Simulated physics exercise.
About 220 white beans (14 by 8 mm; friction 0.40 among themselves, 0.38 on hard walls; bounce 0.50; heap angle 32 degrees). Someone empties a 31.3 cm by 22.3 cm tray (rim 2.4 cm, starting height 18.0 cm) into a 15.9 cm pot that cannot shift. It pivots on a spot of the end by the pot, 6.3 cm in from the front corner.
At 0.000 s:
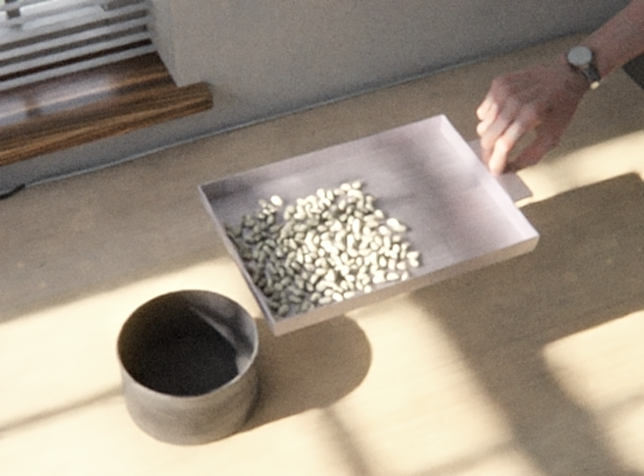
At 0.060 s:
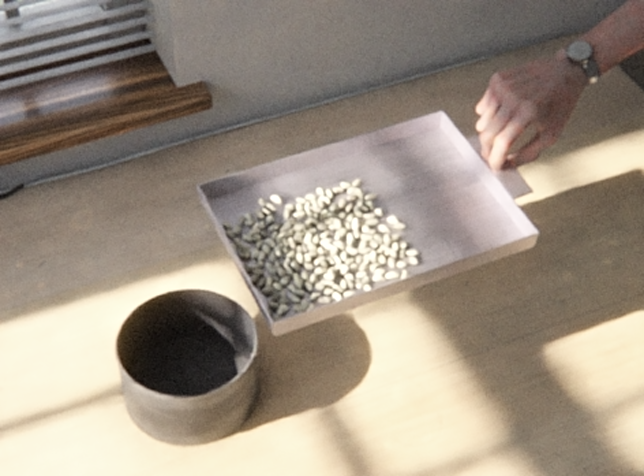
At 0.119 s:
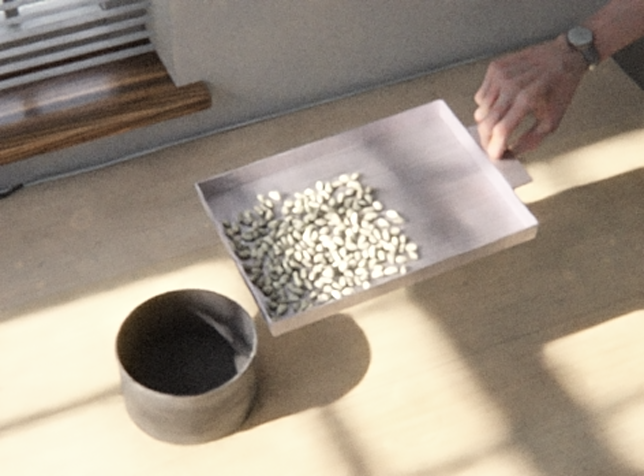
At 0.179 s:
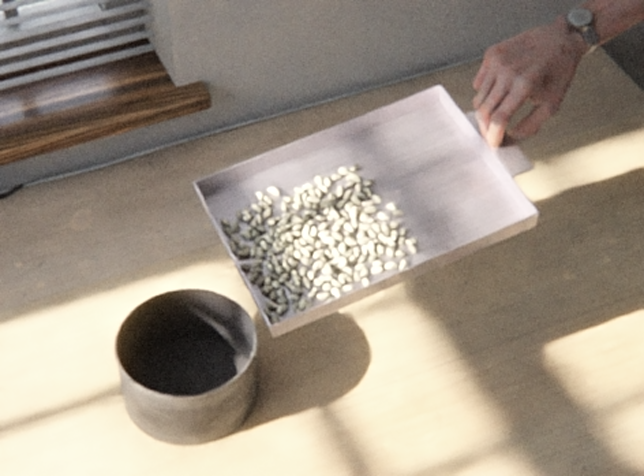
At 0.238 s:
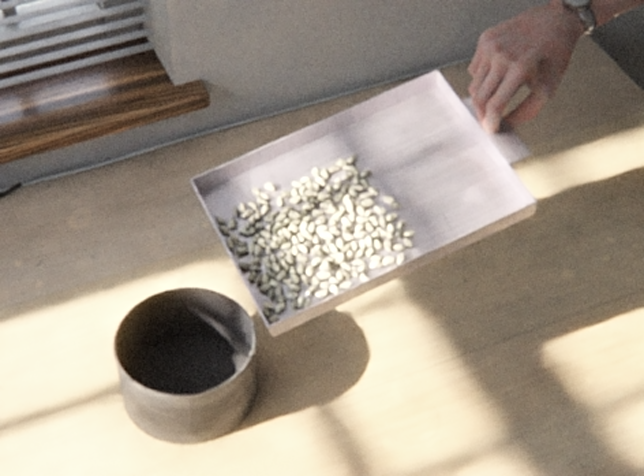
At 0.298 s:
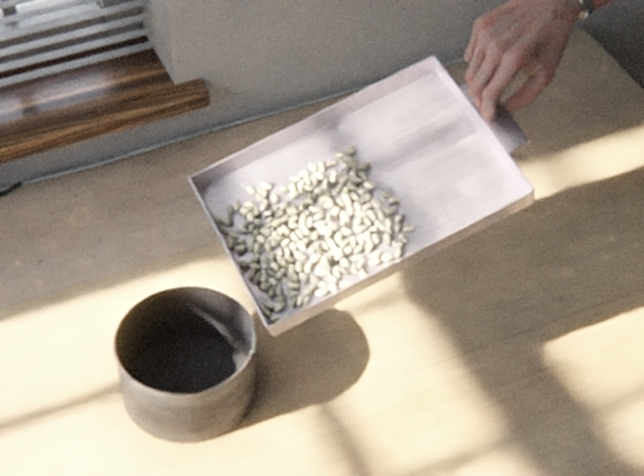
Hand wearing a wristwatch raising the right end of a shallow tray of pale beans beside a dark round pot.
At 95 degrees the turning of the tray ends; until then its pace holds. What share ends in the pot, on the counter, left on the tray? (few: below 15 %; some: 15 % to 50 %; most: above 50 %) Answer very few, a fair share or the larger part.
In the pot: A fair share; on the counter: The larger part; left on the tray: Very few.
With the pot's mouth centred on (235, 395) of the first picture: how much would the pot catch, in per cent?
About 85 per cent.
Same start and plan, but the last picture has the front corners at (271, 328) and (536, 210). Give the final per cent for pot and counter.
Pot 0, counter 100.
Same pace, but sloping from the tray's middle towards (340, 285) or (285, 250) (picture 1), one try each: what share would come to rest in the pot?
Some 0 and 65 per cent.
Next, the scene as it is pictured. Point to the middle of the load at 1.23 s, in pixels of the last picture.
Around (247, 292).
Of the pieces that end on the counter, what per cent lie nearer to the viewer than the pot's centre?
Roughly 100 per cent.
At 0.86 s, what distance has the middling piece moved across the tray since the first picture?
Roughly 2 cm.
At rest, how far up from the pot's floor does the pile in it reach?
Roughly 1.5 cm.
Then, at 0.86 s, tilt 53 degrees; the tray holds 100 %, the pot 0 %.
After 1.23 s, tilt 78 degrees; the tray holds 95 %, the pot 0 %.
Then, at 1.70 s, tilt 95 degrees; the tray holds 15 %, the pot 30 %.
By 3.1 s all is still; pot 35 %, counter 60 %, tray 5 %.
